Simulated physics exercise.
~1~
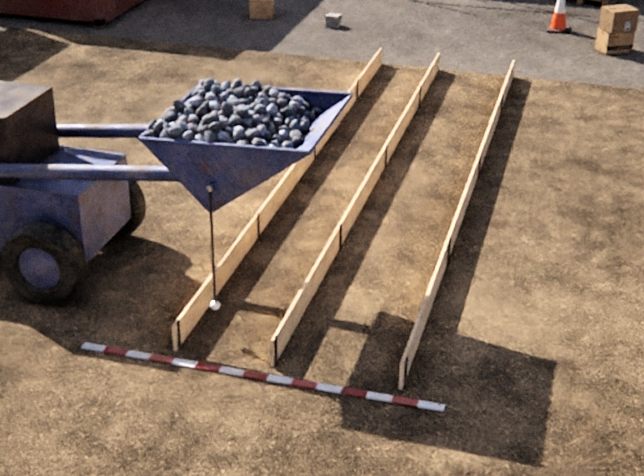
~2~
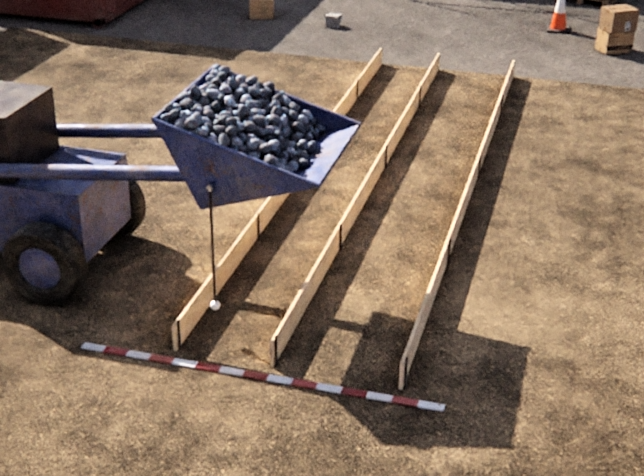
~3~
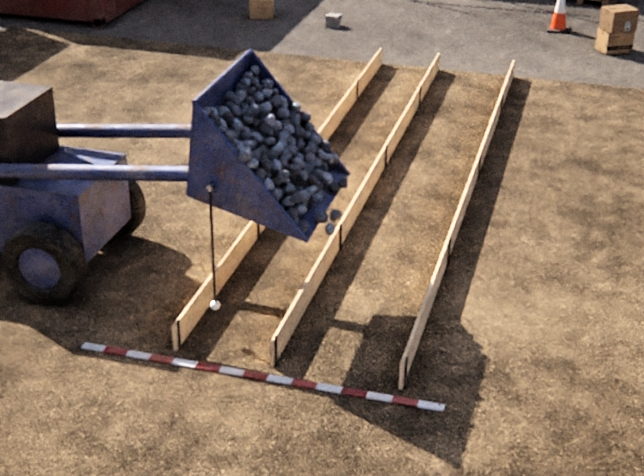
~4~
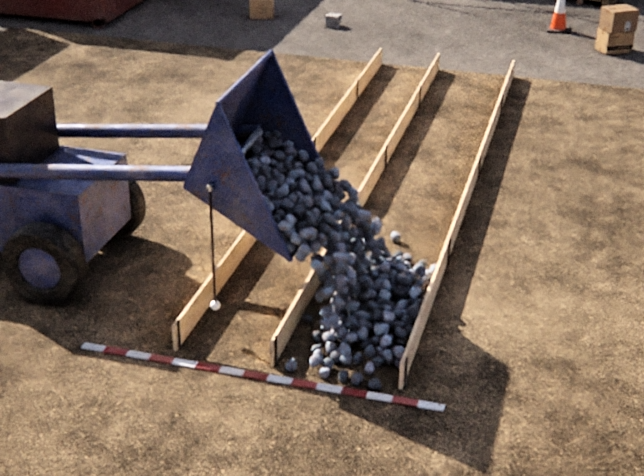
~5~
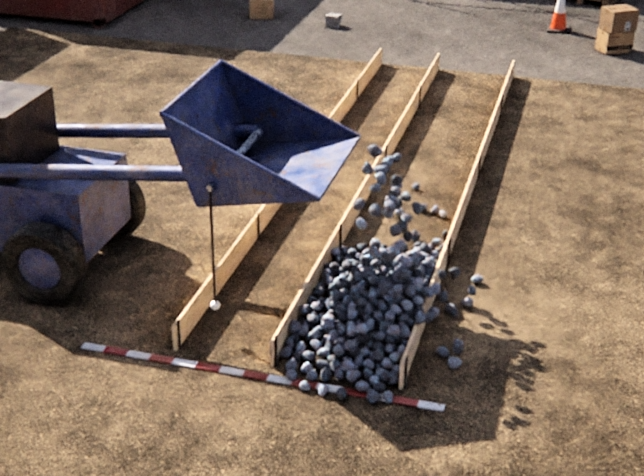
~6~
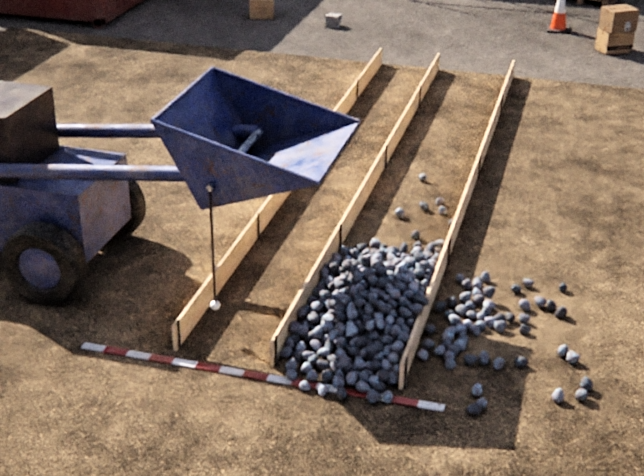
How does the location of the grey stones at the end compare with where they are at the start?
At the start the stones are heaped in the raised blue bucket, and at the end they lie on the ground farther right and lower in the view, mostly between the middle and right planks with some scattered beyond the right one.
